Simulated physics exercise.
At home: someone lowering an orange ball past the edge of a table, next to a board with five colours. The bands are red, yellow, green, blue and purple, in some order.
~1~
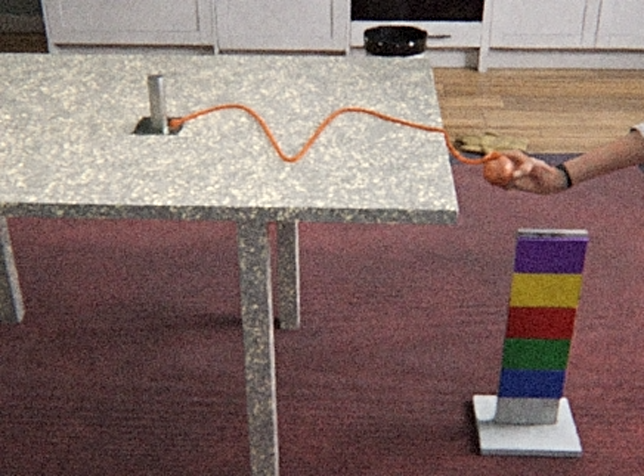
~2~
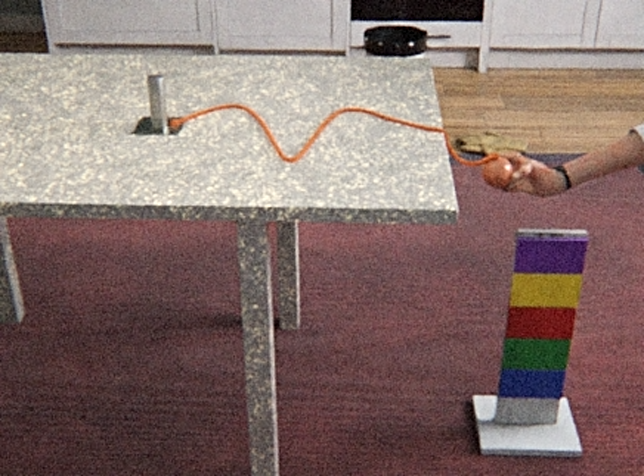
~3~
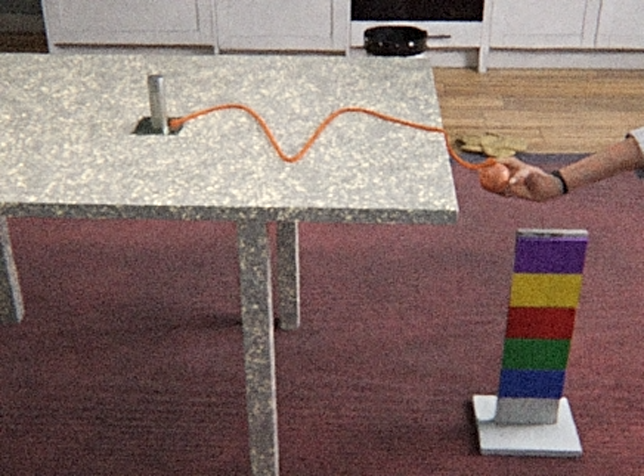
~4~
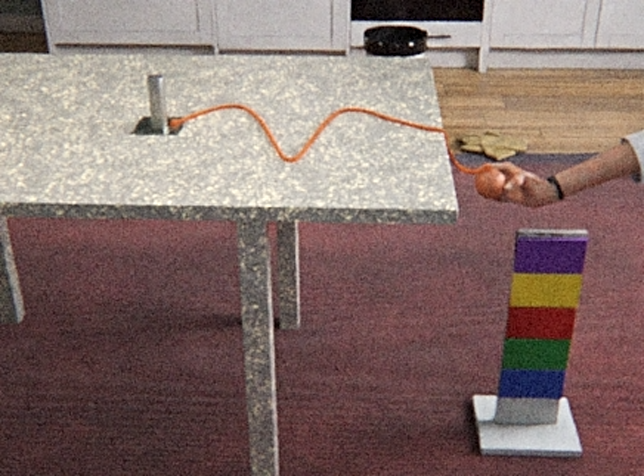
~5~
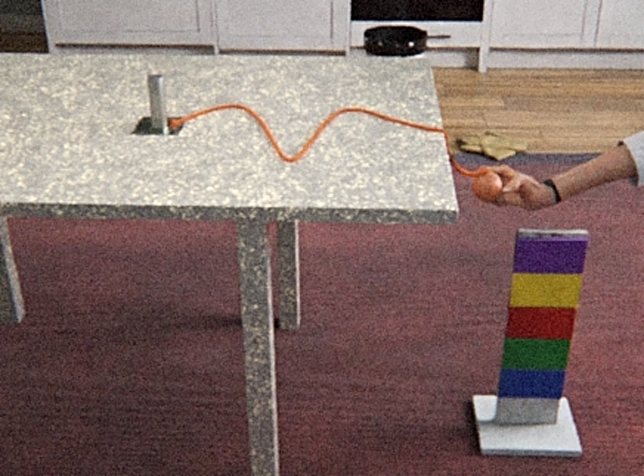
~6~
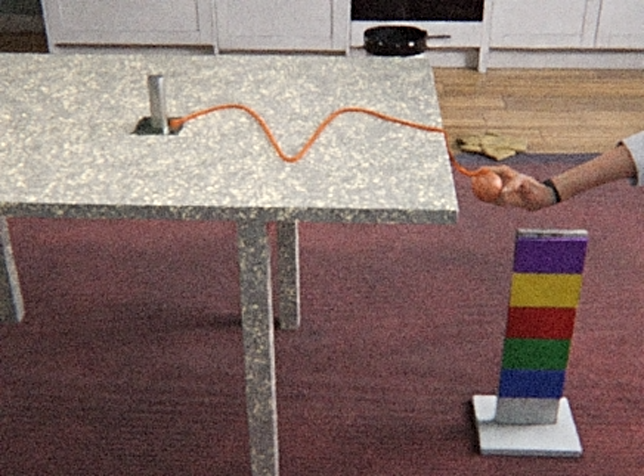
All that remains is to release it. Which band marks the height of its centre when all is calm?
The cord holds its middle at blue.
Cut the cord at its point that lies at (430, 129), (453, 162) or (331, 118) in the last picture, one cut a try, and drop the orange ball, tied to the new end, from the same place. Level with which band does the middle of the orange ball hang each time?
Try by try: Red; green; no band.
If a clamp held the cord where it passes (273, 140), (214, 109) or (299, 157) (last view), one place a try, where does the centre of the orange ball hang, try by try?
Try by try, around (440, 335), (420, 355) and (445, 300).
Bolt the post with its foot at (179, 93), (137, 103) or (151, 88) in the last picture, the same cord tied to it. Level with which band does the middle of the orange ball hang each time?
In that order: Blue; green; green.
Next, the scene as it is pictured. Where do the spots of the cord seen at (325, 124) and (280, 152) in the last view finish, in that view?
At (439, 187), then (383, 131).
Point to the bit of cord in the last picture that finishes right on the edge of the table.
That spot is around (309, 144).
Soon after, ball near (441, 368); level with blue.
Then, ball near (426, 382); level with blue.
At rest, ball near (418, 382); level with blue. At blue.
